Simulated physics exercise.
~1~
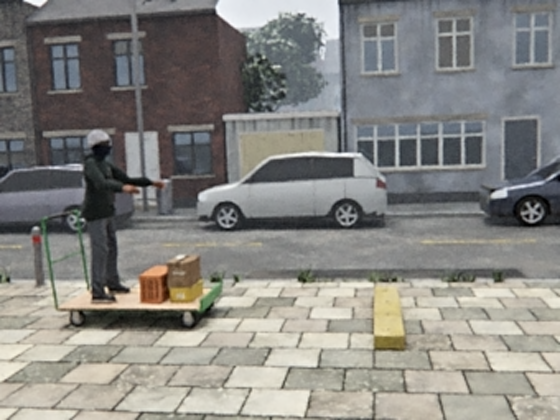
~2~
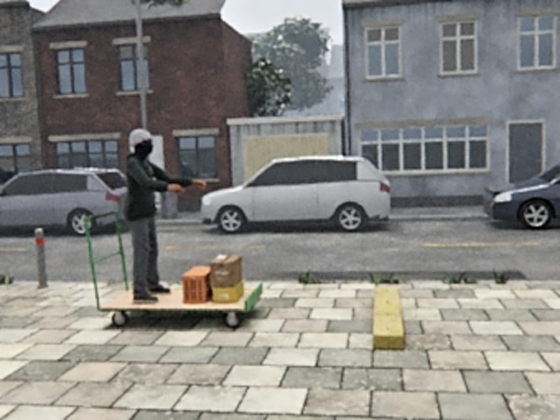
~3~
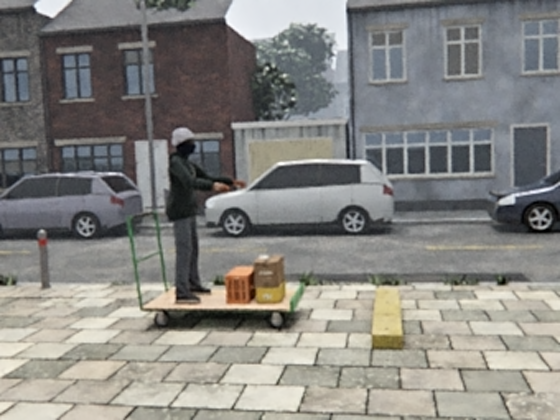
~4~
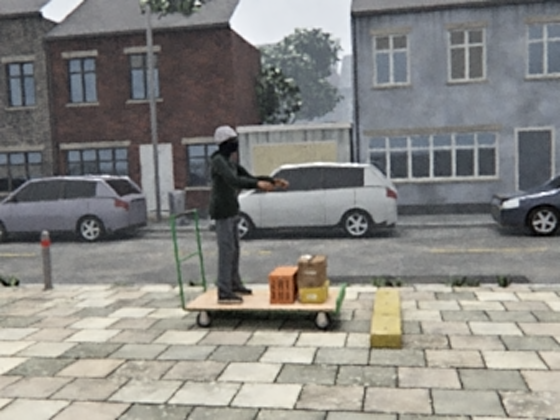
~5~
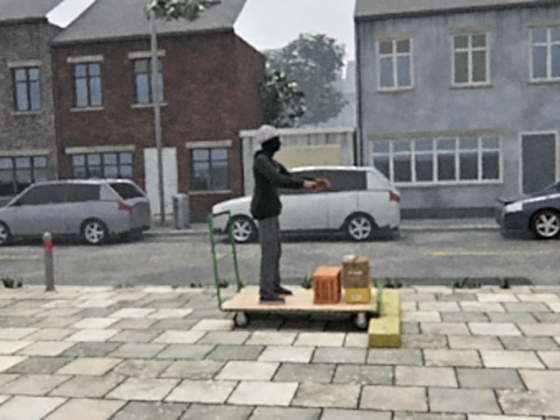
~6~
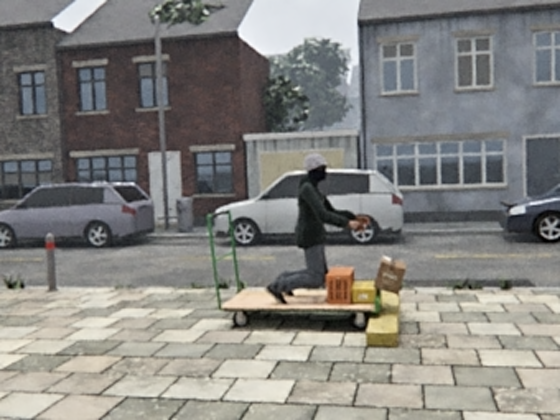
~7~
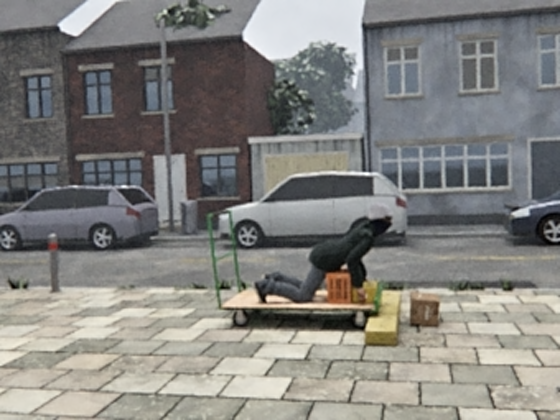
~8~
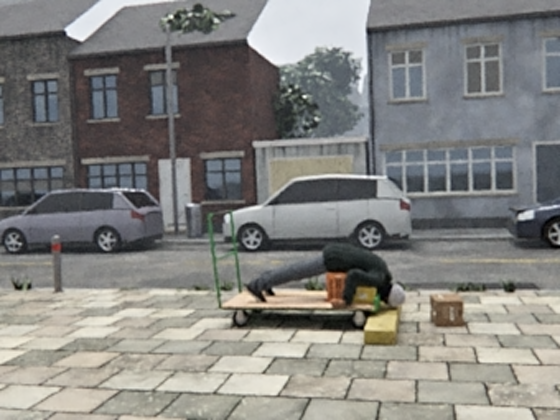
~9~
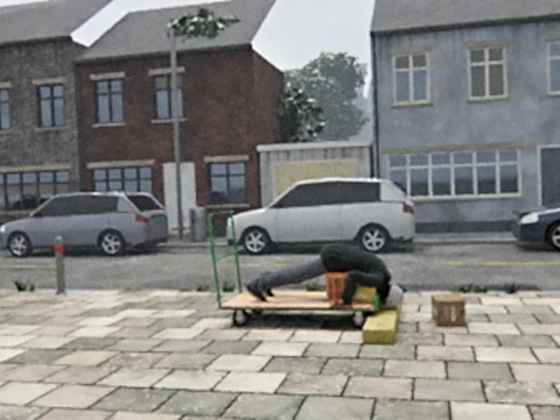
A flat trolley carrying a standing worker, an orange crate, a yellow tote and a brown parcel rolls right and stops against a yellow kerb; the parcel tumbles onto the paving beyond while the worker drops forward, ending draped over the crate, hips still above the deck.
